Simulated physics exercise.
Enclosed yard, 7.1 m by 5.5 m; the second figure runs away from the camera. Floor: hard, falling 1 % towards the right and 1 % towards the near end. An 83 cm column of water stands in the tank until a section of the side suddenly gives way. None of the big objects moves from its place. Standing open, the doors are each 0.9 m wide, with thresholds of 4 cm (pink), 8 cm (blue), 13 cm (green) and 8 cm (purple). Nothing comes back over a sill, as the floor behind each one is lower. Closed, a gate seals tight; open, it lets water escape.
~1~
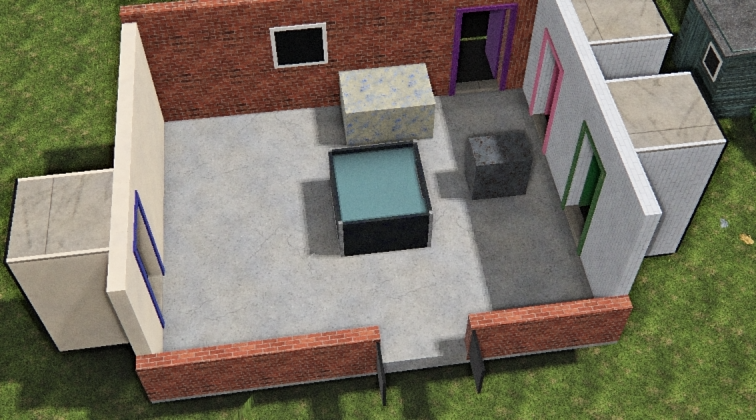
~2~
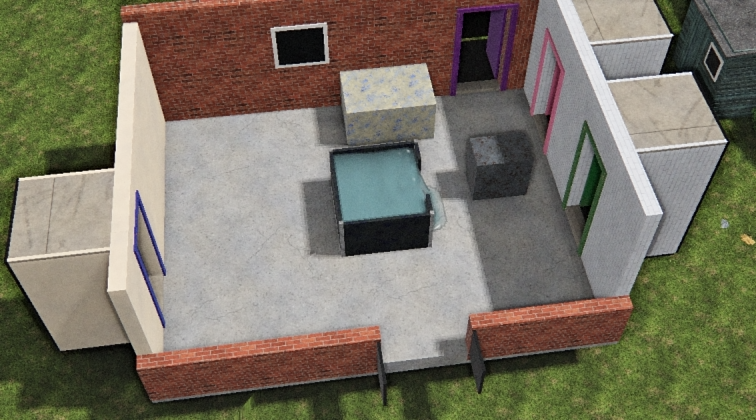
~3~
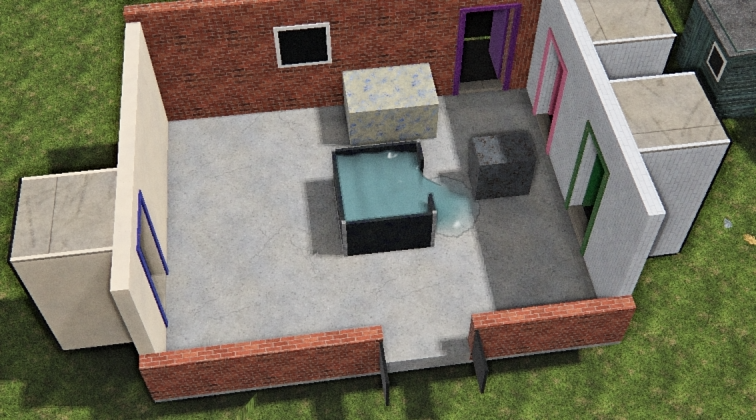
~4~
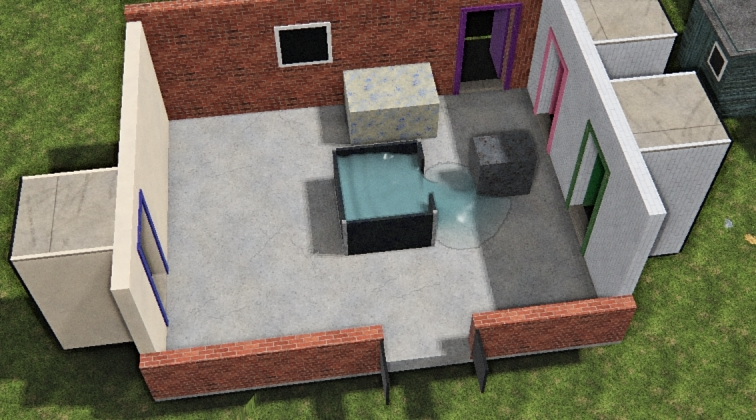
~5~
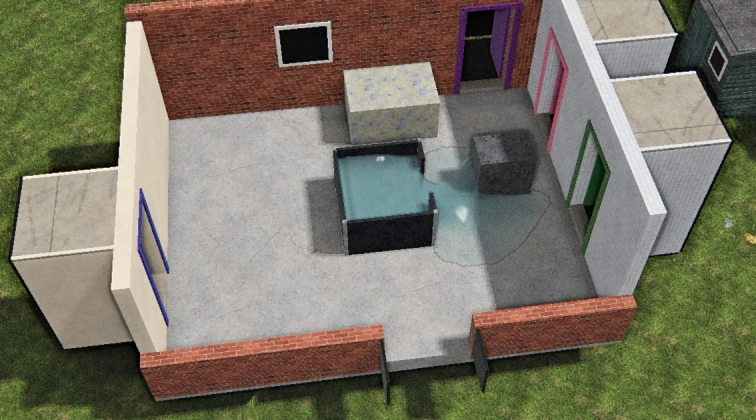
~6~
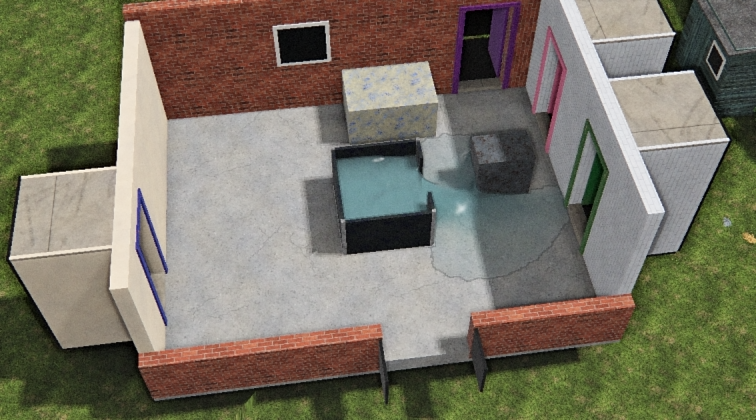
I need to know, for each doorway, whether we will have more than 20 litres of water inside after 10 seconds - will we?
Result: At the pink door it looks set to land over the limit, at the blue door it looks set to land under the limit, at the green door it looks set to land over the limit, at the purple door it looks set to land over the limit.
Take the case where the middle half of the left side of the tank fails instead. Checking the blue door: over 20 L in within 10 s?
Then blue exceeds it.
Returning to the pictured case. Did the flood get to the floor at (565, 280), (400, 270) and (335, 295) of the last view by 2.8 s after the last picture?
Soaked, soaked, untouched.
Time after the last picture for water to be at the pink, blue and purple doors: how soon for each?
Arrival: Pink 0.7 s, blue 5.5 s, purple 0.5 s.
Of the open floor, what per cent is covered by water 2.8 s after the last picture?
Covered: Roughly 50 %.
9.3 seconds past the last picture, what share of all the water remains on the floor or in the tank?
Near 82 in a hundred is still there.
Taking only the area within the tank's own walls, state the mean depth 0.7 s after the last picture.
The average depth is around 48 cm.
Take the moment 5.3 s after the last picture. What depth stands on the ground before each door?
Measured in centimetres, the pink door gives 6, the blue door 1, the green door 13 and the purple door 6.
Then, 0.7 s after the last picture water covers 25 % of the floor and is deepest (49 cm) near (469, 194); pink door not reached, blue door not reached, green door 10 cm at the sill, 49 L in, purple door 10 cm at the sill, 0 L in.
Then, 1.5 s after the last picture water covers 35 % of the floor and is deepest (40 cm) near (601, 321); pink door 4 cm at the sill, 0 L in, blue door not reached, green door 23 cm at the sill, 111 L in, purple door 15 cm at the sill, 22 L in.
Then, 2.8 s after the last picture water covers 50 % of the floor and is deepest (24 cm) near (469, 194); pink door 10 cm at the sill, 9 L in, blue door not reached, green door 17 cm at the sill, 140 L in, purple door 14 cm at the sill, 48 L in.
Then, 5.3 s after the last picture water covers 75 % of the floor and is deepest (14 cm) near (589, 284); pink door 6 cm at the sill, 24 L in, blue door 1 cm at the sill, 0 L in, green door 13 cm at the sill, 149 L in, purple door 6 cm at the sill, 73 L in.
Then, 9.3 s after the last picture water covers 85 % of the floor and is deepest (12 cm) near (590, 323); pink door 6 cm at the sill, 57 L in, blue door 4 cm at the sill, 0 L in, green door 9 cm at the sill, 150 L in, purple door 6 cm at the sill, 74 L in.
